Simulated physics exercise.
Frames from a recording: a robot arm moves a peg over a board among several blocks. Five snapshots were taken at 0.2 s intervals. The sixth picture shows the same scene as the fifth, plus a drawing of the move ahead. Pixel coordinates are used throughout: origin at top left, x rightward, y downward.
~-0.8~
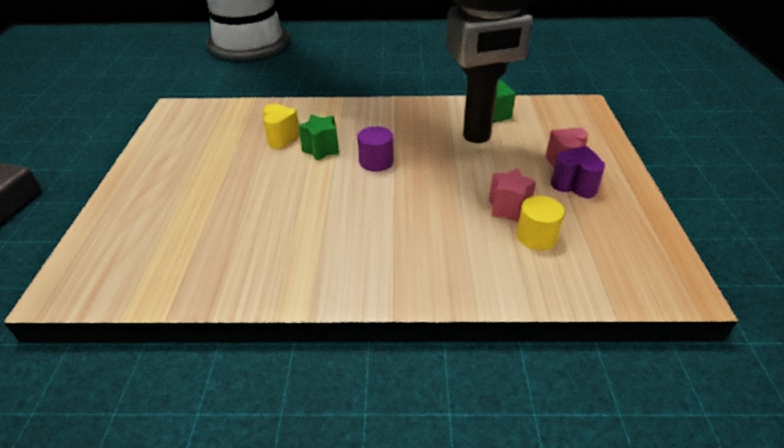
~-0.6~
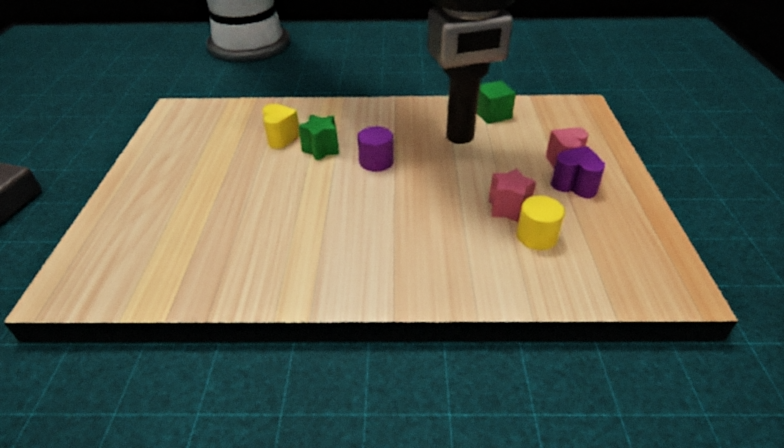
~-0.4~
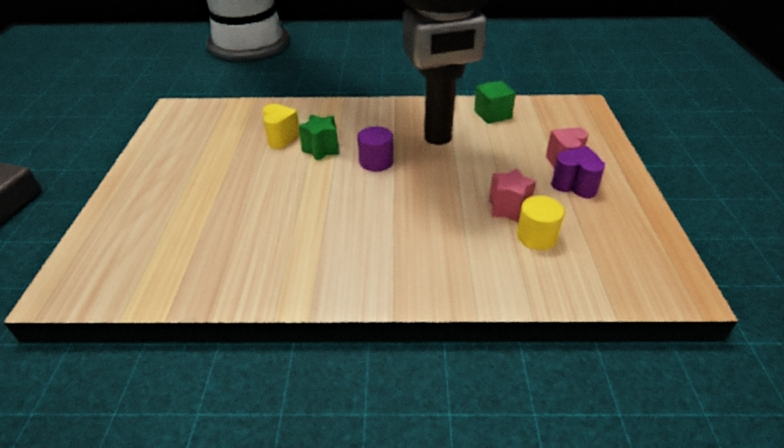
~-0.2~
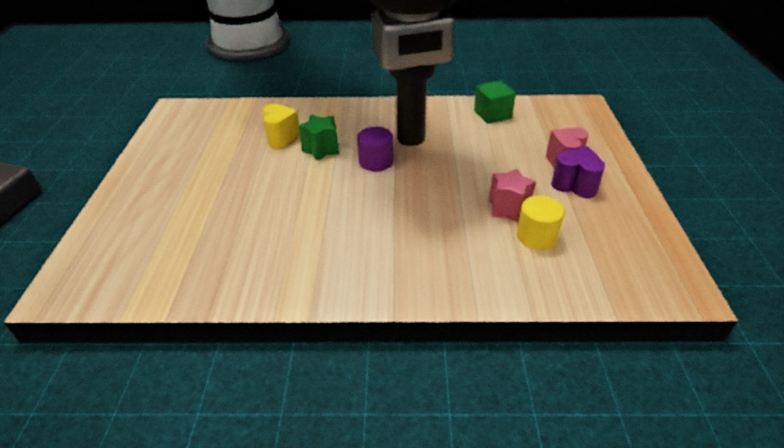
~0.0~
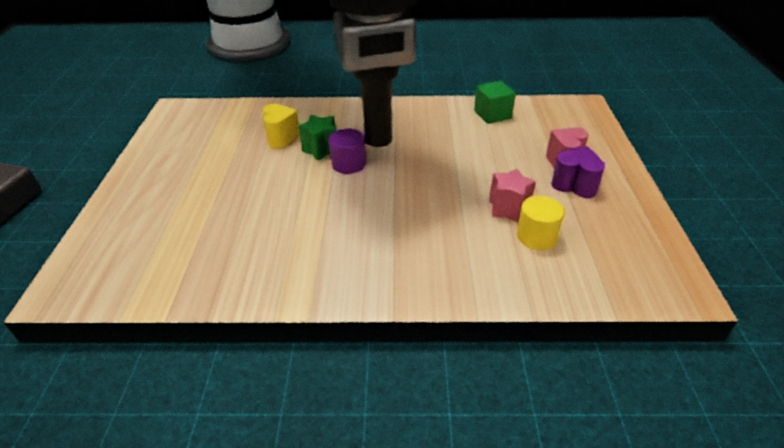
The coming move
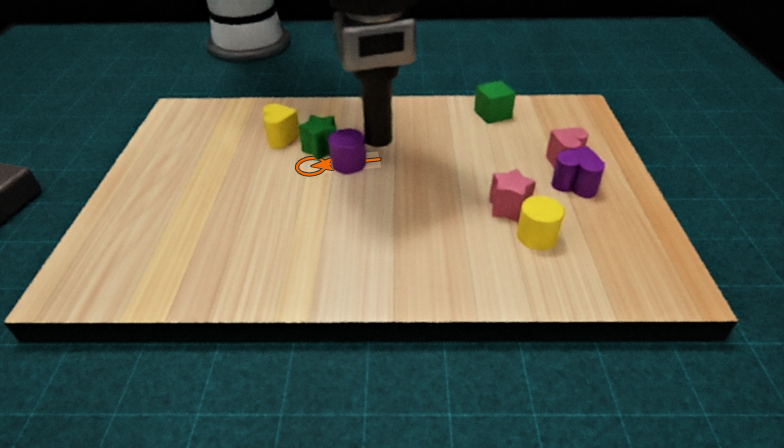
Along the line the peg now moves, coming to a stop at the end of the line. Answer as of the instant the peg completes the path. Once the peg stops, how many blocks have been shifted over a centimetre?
Moved: Exactly two.
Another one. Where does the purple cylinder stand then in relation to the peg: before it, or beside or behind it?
When the path is over, you would find the purple cylinder still in front of the peg.
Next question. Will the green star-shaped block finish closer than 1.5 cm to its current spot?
No - that is not the case.
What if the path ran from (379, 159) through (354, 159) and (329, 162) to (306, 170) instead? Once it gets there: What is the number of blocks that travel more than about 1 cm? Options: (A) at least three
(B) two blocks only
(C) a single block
I choose B.
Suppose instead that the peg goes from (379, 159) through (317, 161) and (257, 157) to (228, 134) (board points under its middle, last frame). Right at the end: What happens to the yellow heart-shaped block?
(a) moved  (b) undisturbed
The one that fits is a, moved.
Drawn move, from (379, 159) directly to (311, 166).
What follows on the original path. Halfway along, peg at (344, 143); green star-shaped block at (315, 123), turned 15° clockwise; purple cylinder at (311, 143).
At the end, peg at (308, 147); yellow heart-shaped block still; green star-shaped block at (303, 122), turned 65° clockwise; purple cylinder at (276, 149).
